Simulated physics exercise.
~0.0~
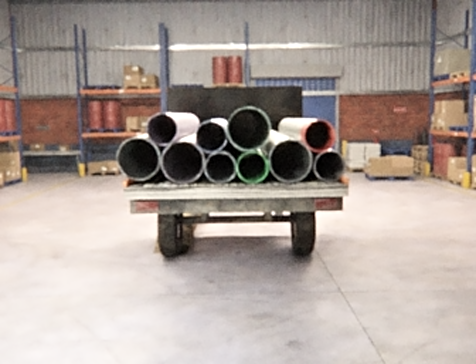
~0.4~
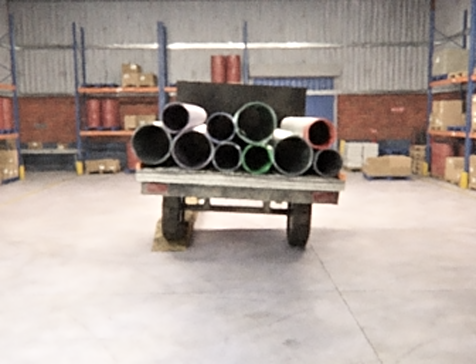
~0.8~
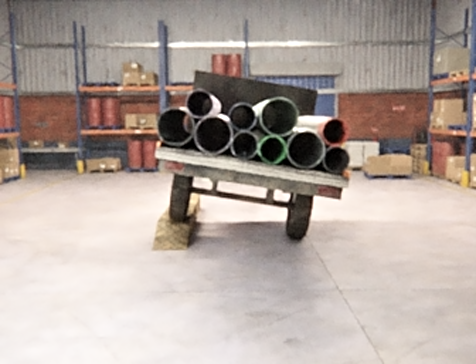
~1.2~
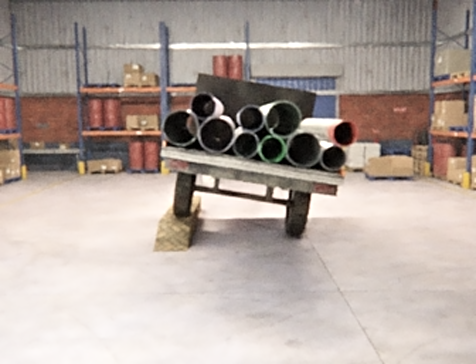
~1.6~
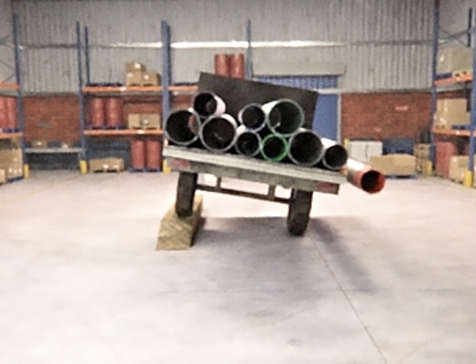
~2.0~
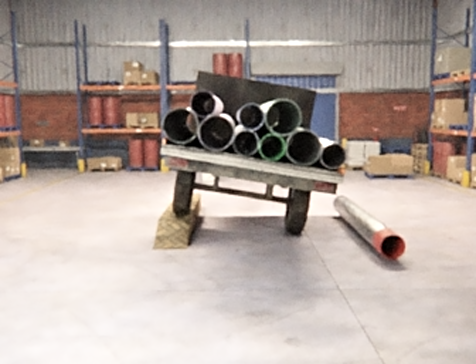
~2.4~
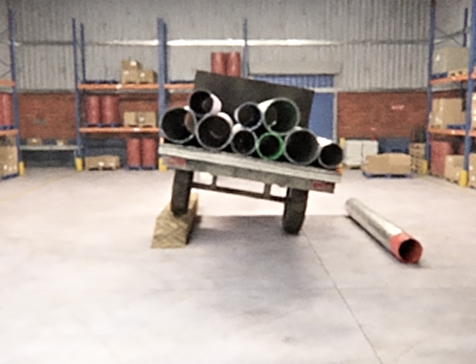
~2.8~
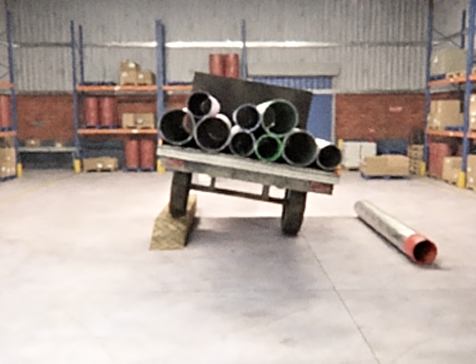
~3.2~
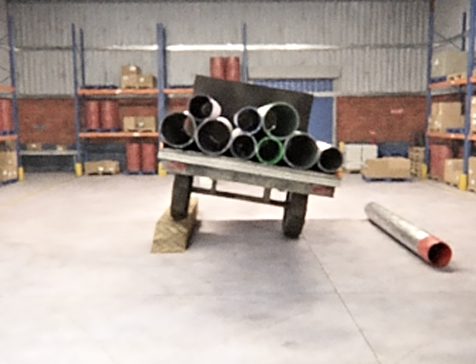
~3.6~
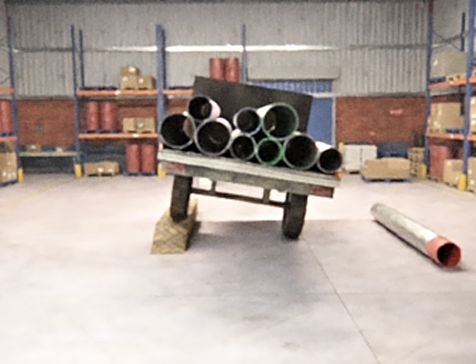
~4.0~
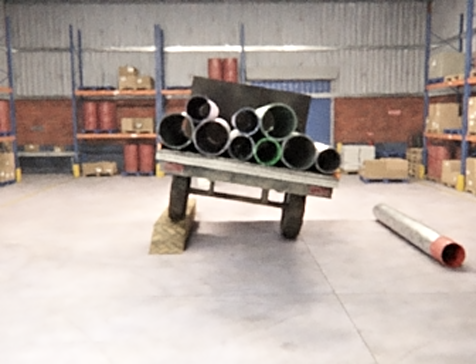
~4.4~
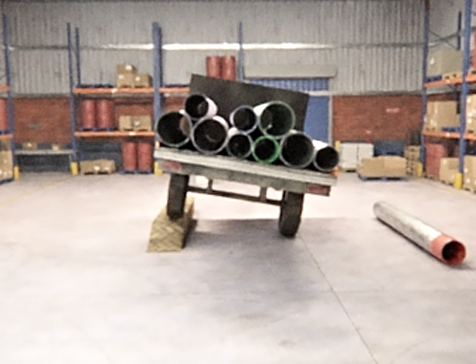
A flat trailer stacked with steel pipes tilted to the right as its left wheel rode up onto a block, and the red pipe rolled off the right side onto the floor, ending up lying there while the green one stayed aboard.
